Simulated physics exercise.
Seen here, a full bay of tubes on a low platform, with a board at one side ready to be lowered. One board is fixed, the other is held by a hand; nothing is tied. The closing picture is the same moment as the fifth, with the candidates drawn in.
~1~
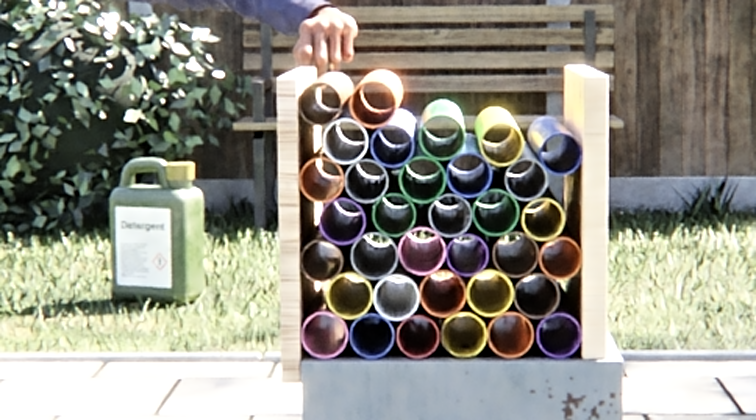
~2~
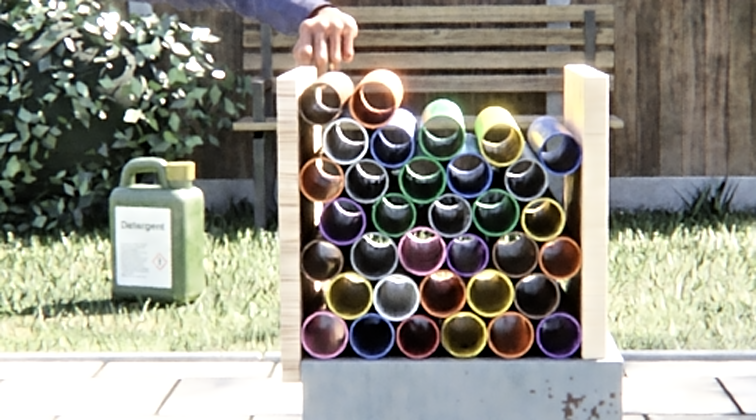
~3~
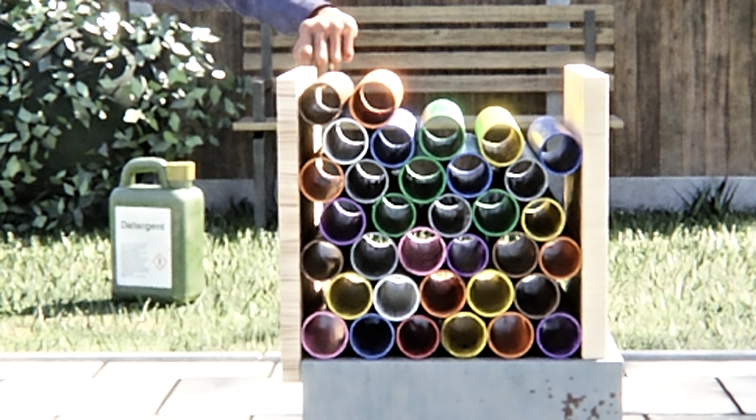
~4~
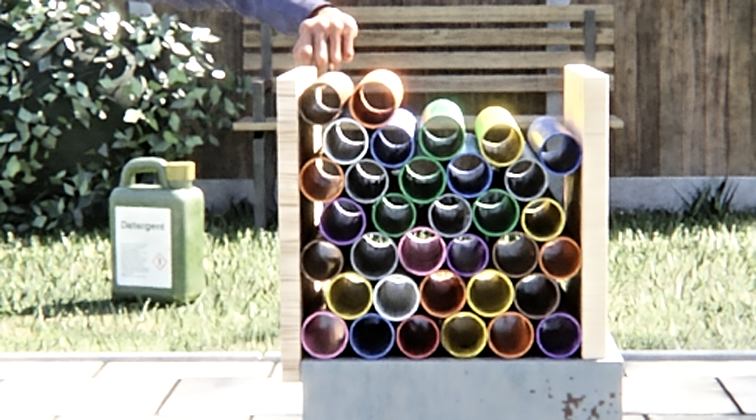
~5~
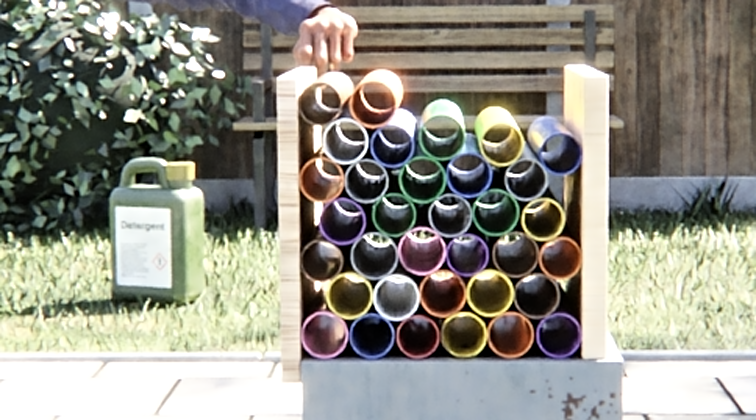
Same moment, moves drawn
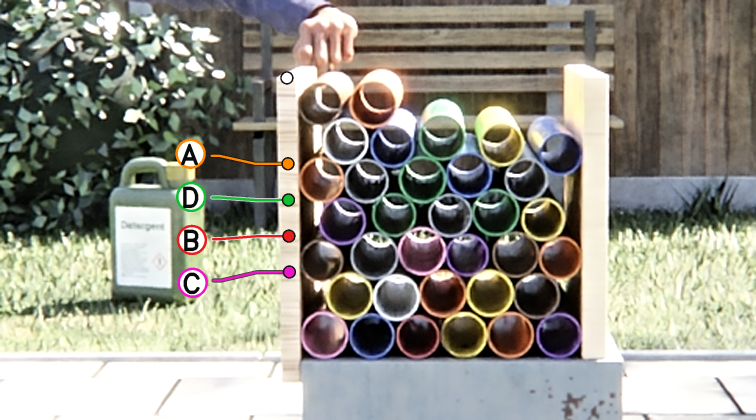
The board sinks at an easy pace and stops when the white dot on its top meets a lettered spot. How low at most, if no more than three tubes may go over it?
At most to D.
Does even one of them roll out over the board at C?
Yes, at C.
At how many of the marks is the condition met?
Two of the four.
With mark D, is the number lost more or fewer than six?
It loses fewer than six.
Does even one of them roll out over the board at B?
At B: Yes.
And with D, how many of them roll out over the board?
It comes to one.
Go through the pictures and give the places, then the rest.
Side board (302, 211); a pink tube (324, 335); a purple tube (559, 336), in the first frame.
A purple tube (559, 336); a yellow tube (491, 293), in the second frame.
A purple tube (467, 255); a green tube (423, 180), in the third frame.
A yellow tube (543, 219); a brown tube (320, 104), in the fourth frame.
Side board (302, 211); a pink tube (324, 335); a purple tube (559, 336), in the fifth frame.
On the marked copy, A at (288, 164); B at (289, 236); C at (289, 272); D at (288, 200); the white dot at (287, 78).
With D. Early on, top of the board (299, 135).
Further on, top of the board (299, 199).
At the end, top of the board (299, 199), one out over the board.
As for the rest, A none out over the board; B four out over the board; C four out over the board.
